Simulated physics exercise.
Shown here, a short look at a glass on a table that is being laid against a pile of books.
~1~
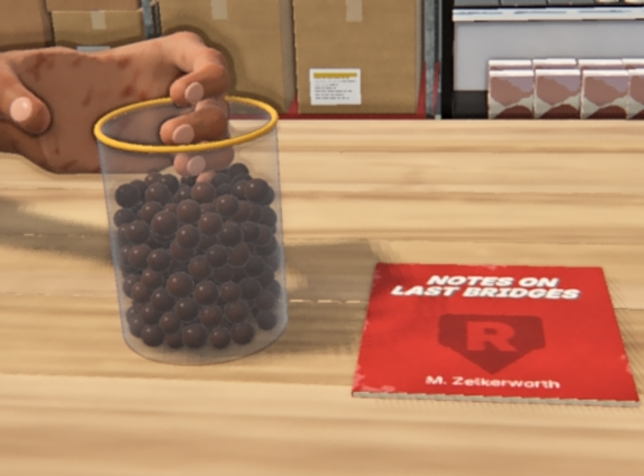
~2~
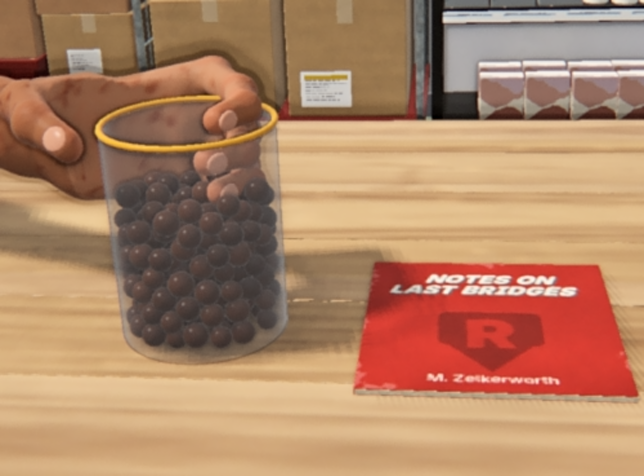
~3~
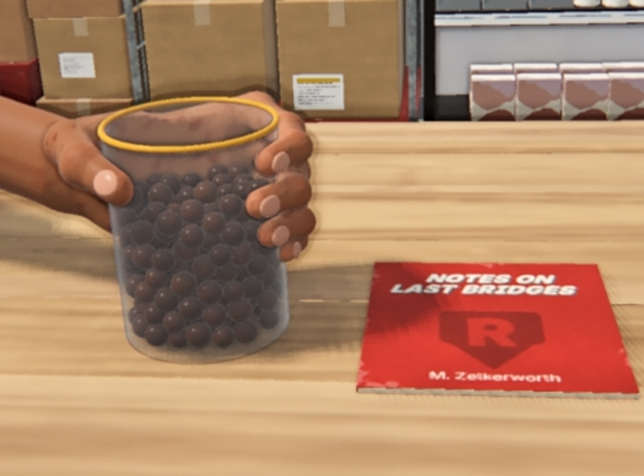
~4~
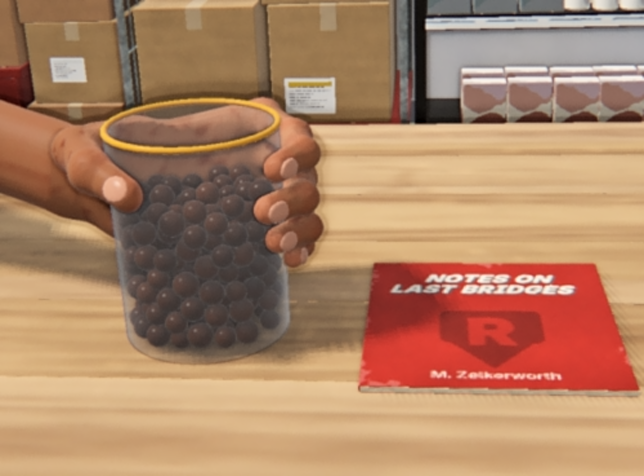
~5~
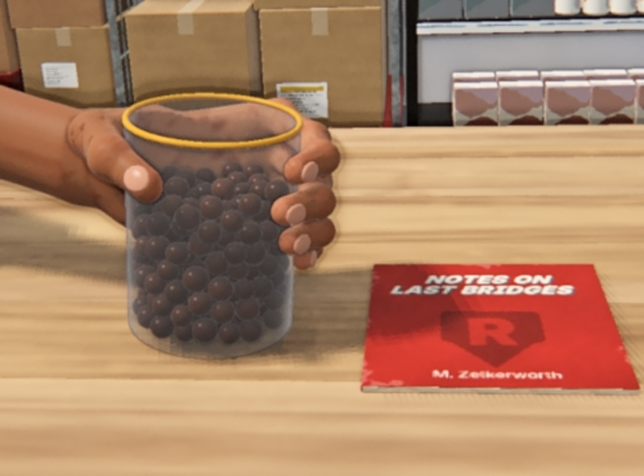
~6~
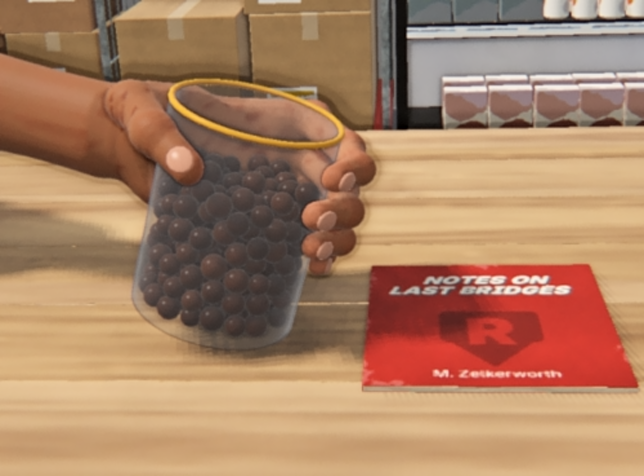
A hand reached around a clear, gold-rimmed glass of dark chocolate balls on a wooden table, gripped it, then shifted it slightly right and tilted it a little toward a red book.
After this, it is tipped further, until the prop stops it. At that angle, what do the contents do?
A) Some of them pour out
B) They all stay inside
Answer: A.
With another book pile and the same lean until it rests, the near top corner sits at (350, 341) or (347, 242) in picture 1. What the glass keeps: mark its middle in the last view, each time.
Final centres, last view - around (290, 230) first, around (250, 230) second.
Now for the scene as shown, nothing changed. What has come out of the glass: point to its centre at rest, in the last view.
Centre at rest: About (588, 292).
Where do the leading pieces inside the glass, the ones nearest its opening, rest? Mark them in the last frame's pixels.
(484, 276).
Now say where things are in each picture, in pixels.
The first frame shows glass near (197, 226), three quarters full of chocolate balls; book pile near (490, 325), its top about level with the glass's foot.
The second frame shows glass near (197, 226), upright; rim near (273, 122); top of the contents near (212, 210).
The third frame shows glass near (199, 227), upright; rim near (275, 123); book pile near (490, 322).
The fourth frame shows glass near (200, 227), upright; rim near (276, 124); top of the contents near (215, 211).
The fifth frame shows glass near (212, 222), leaning 5°; rim near (299, 126); book pile near (490, 321).
The sixth frame shows glass near (235, 213), leaning 16°; rim near (341, 134); book pile near (488, 321), its top about level with the glass's foot.
Then, 0.35 s on from there, the glass leans 42°; everything is still inside.
Then, 0.72 s on from there, the glass leans 70°; everything is still inside.
Then, 1.16 s on from there, the glass rests on the book pile at 79°; a small part of the chocolate balls out of it.
In the end, the glass rests on the book pile at 79°; a small part of the chocolate balls out of it.
